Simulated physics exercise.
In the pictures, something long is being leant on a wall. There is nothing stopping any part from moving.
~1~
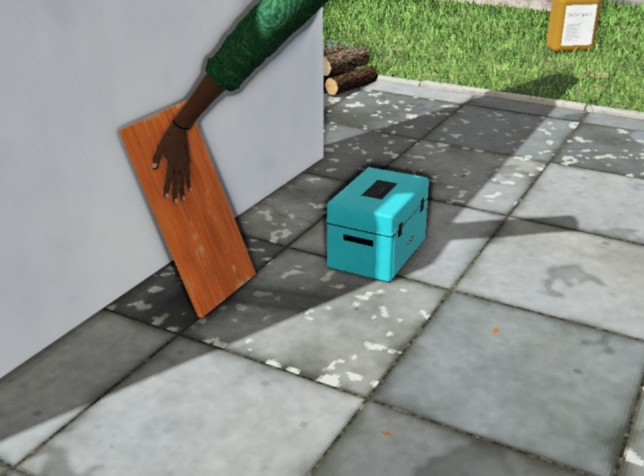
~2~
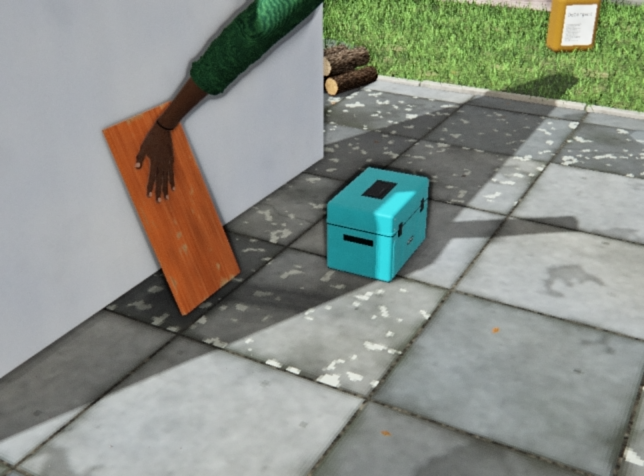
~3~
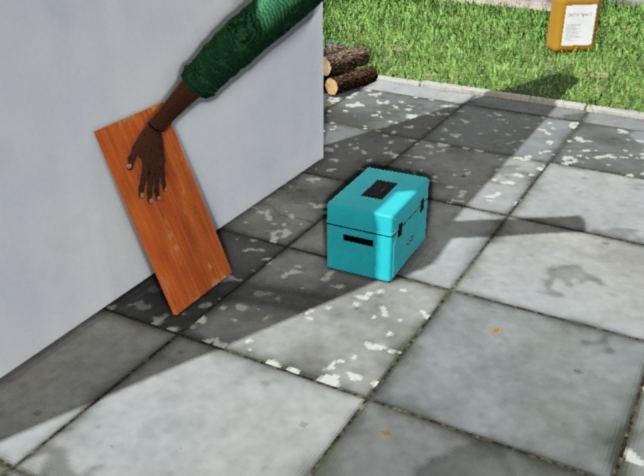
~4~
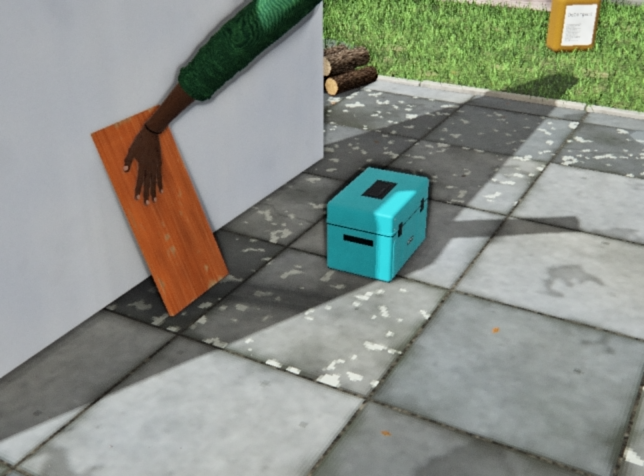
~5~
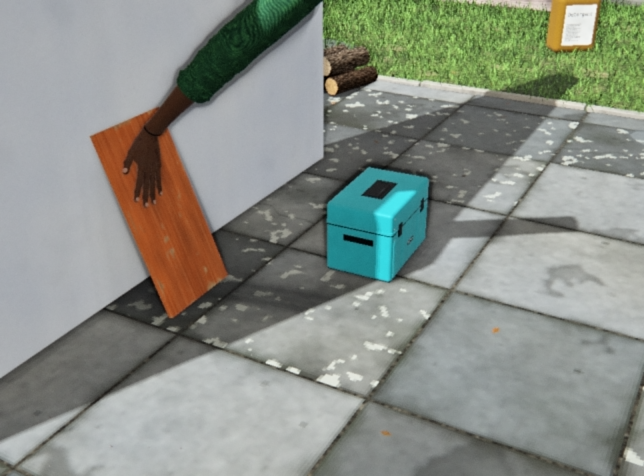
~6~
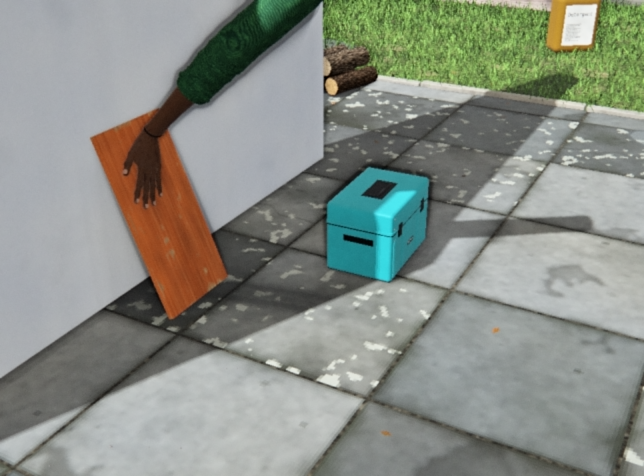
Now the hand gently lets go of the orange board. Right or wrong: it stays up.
Right, it holds.
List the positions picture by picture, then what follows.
In the first frame, on its way; orange board (193, 208); turquoise toolbox (379, 222).
In the second frame, on its way; orange board (177, 207); turquoise toolbox (379, 222).
In the third frame, on its way; orange board (168, 207); turquoise toolbox (379, 222).
In the fourth frame, on its way; orange board (165, 209); turquoise toolbox (379, 222).
In the fifth frame, leant on the wall, still held; orange board (164, 211); turquoise toolbox (379, 222).
In the sixth frame, leant on the wall, still held; orange board (164, 212); turquoise toolbox (379, 222).
Then, 0.20 s on from there, no change.
Then, 0.50 s on from there, orange board resting near (164, 213).
In the end, both unmoved. At the end, from the last picture's camera, orange board near (164, 213). The board remains leaning.
